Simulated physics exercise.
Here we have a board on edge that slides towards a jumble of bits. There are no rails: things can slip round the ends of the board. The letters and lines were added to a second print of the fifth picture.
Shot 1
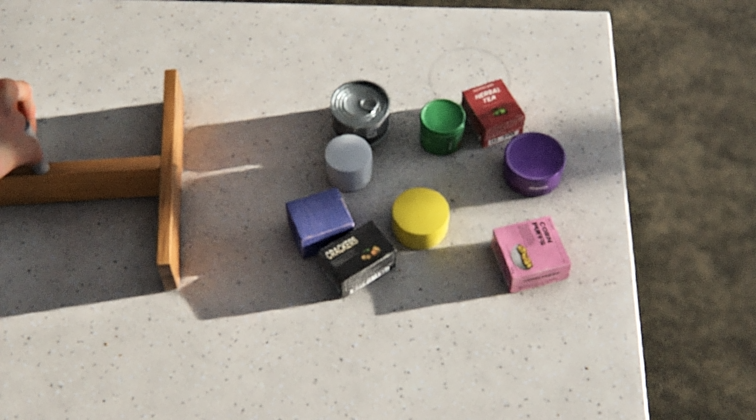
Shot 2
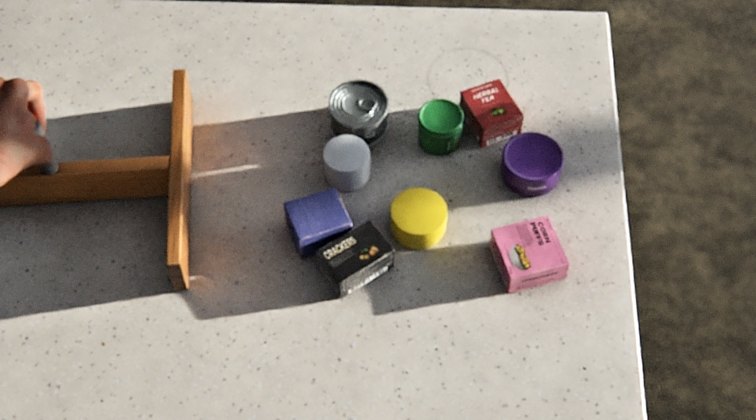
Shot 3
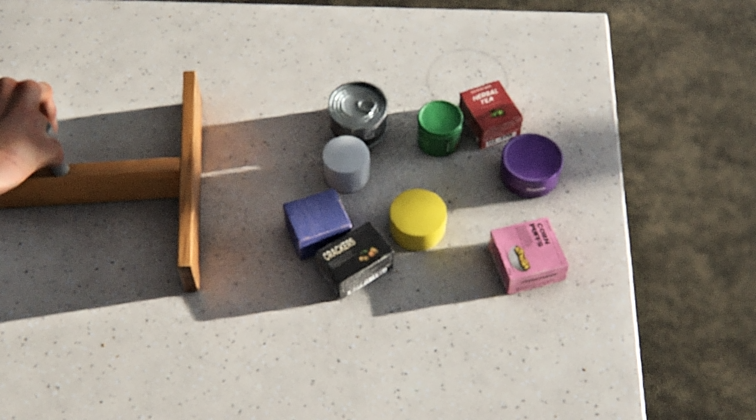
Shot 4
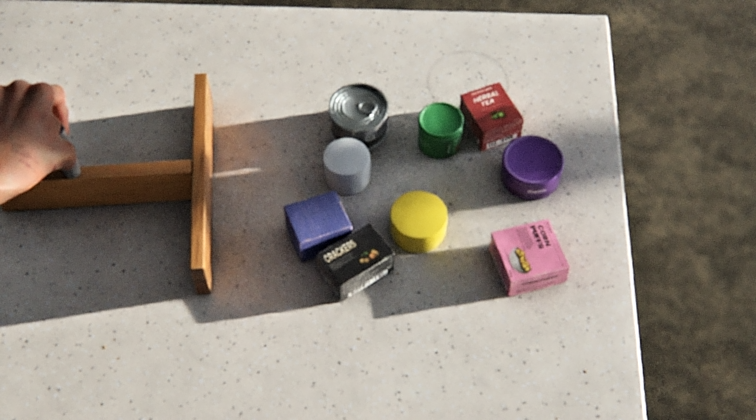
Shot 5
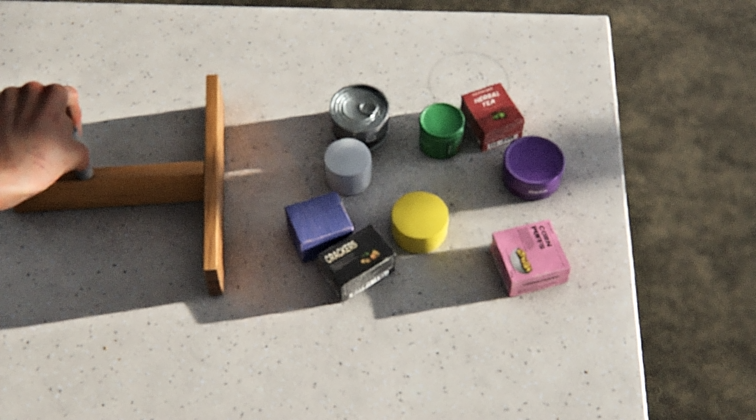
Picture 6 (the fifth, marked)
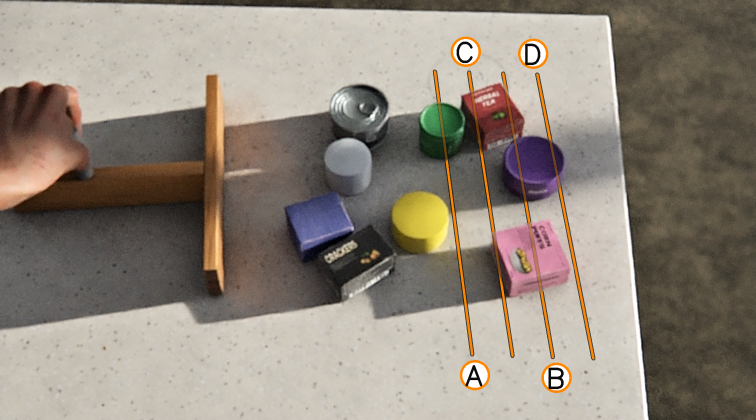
At the start, a hand grips a wooden board on edge at the left of a pale speckled tabletop, with a loose cluster of cans, tubs and small boxes to its right. The hand pushes the board slowly rightward, narrowing the gap a little, while the cluster stays in place, untouched.
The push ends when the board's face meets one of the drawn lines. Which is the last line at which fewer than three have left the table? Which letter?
It can go as far as B.
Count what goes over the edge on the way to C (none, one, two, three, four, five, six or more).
By then, none.
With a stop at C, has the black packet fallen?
No.
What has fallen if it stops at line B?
It is the pink packet.
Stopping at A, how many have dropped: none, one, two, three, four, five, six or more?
By then, none.
On the marked copy, A at (452, 201); B at (526, 203); C at (489, 202); D at (563, 204).
Following B. Soon after the start, board (325, 169); black packet (372, 274); blue block (364, 231).
Later, board (437, 173); purple tub (547, 167); pink packet (550, 260).
In the end, board (524, 175); pink packet over the edge; purple tub (624, 165); one fallen.
As for the rest, A is within the limit but short; C is within the limit but short; D drops four.
